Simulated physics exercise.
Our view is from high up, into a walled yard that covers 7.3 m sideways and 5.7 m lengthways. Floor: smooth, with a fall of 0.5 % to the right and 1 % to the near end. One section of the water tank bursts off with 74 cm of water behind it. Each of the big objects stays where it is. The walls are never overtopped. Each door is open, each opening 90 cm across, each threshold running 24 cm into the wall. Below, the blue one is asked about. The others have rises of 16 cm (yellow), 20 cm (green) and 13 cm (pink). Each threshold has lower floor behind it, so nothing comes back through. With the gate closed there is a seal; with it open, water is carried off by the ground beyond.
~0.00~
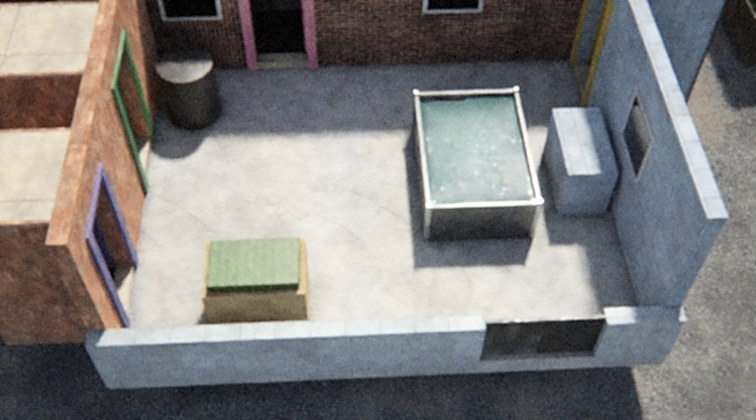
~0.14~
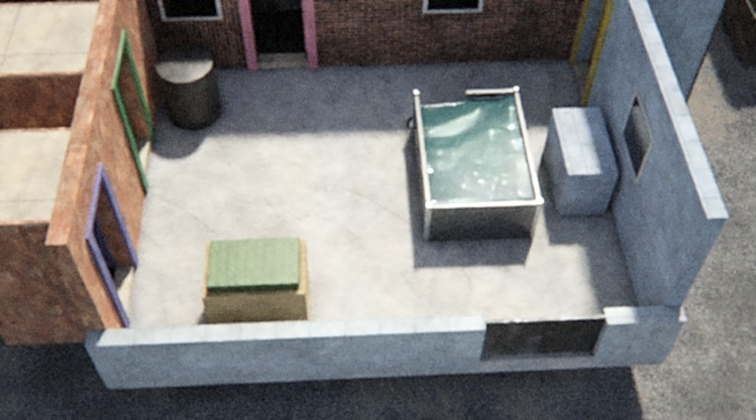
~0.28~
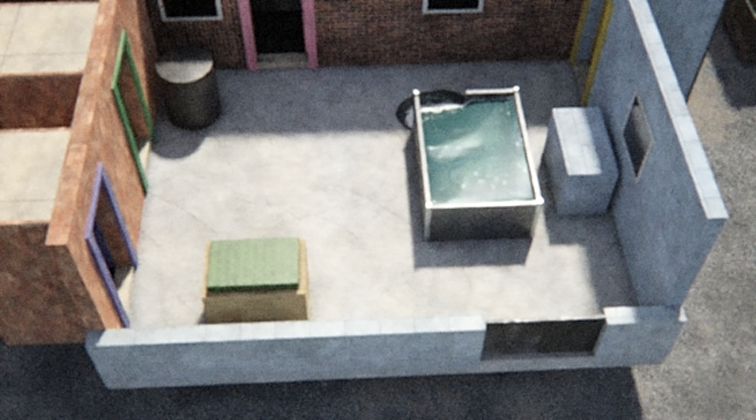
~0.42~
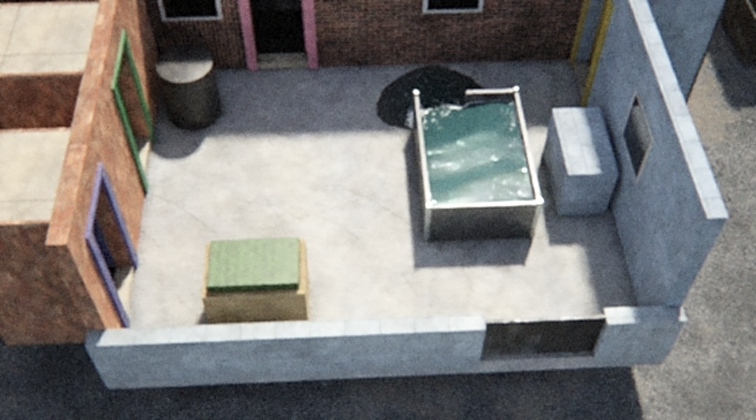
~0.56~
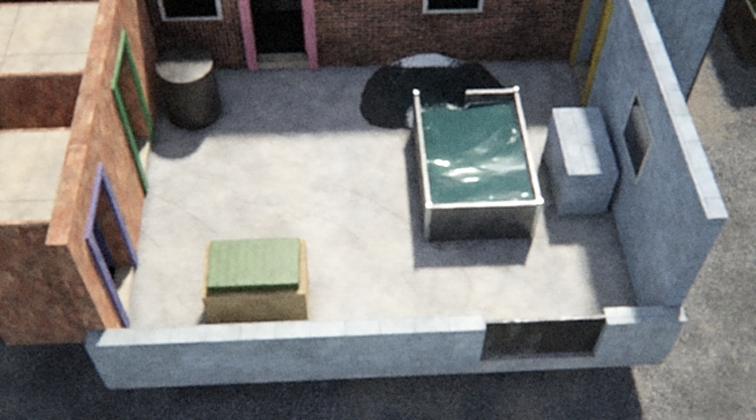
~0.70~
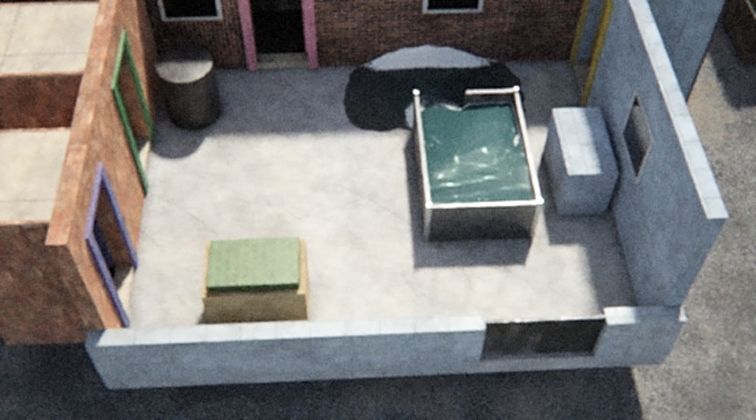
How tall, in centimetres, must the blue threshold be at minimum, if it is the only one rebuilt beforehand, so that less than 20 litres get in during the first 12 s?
It needs to be at least 9.5 cm tall.
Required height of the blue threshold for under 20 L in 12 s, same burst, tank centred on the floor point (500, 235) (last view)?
About 9.5 cm.
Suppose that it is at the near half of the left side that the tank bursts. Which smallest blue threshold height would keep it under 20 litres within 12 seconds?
Required height: Approx. 24 cm.
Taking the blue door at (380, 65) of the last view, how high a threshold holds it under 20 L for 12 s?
You'd want it roughly 28 cm high.
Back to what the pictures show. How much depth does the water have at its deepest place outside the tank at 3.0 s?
I'd estimate roughly 28 cm.
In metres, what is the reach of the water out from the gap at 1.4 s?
3.4 m.
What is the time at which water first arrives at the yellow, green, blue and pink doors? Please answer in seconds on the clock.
For yellow it's 1.5 s, for green 3.0 s, for blue 4.0 s, and for pink 1.2 s.
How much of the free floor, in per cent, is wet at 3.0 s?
Close to 40 per cent is wet.
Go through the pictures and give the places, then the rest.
The first picture shows the water tank at (474, 149) is whole and still, 74 cm deep; the blue door at (115, 255) is dry.
In the second picture, water pours out on the far side and has run 0.3 m, to a hidden place; about 10 cm deep outside, 74 cm at the back.
In the third picture, water pours out on the far side and has run 0.8 m, to a hidden place; about 11 cm deep outside, 74 cm at the back.
In the fourth picture, water pours out on the far side and has run 1.4 m, to (425, 70); about 7 cm deep outside, 74 cm at the back.
In the fifth picture, water pours out on the far side and has run 1.6 m, to (391, 67); about 6 cm deep outside, 74 cm at the back.
In the sixth picture, the front is at (364, 67), 1.7 m from the gap on the far side; 3.5 m2 of floor is wet, 72 cm left at the back; 4.9 m in a straight line remain to the blue door at (115, 255).
After 1.4 s water covers 15 % of the floor, deepest (43 cm) near (418, 68); it has not reached the blue door.
After 3.0 s water covers 40 % of the floor, deepest (28 cm) near (428, 68); it has not reached the blue door.
After 12.0 s water covers 95 % of the floor, deepest (14 cm) near (628, 339); 9 cm at the blue door, 1 litre in over its 14 cm threshold.
At the blue door as built, the water arrived by 4.0 s and peaked near 15 cm at 8.0 s.
Run again over the same 12 s with other heights there, 40 litres in over 8 cm, 10 litres over 11 cm. The limit of 20 litres is kept from about 9.5 cm up.
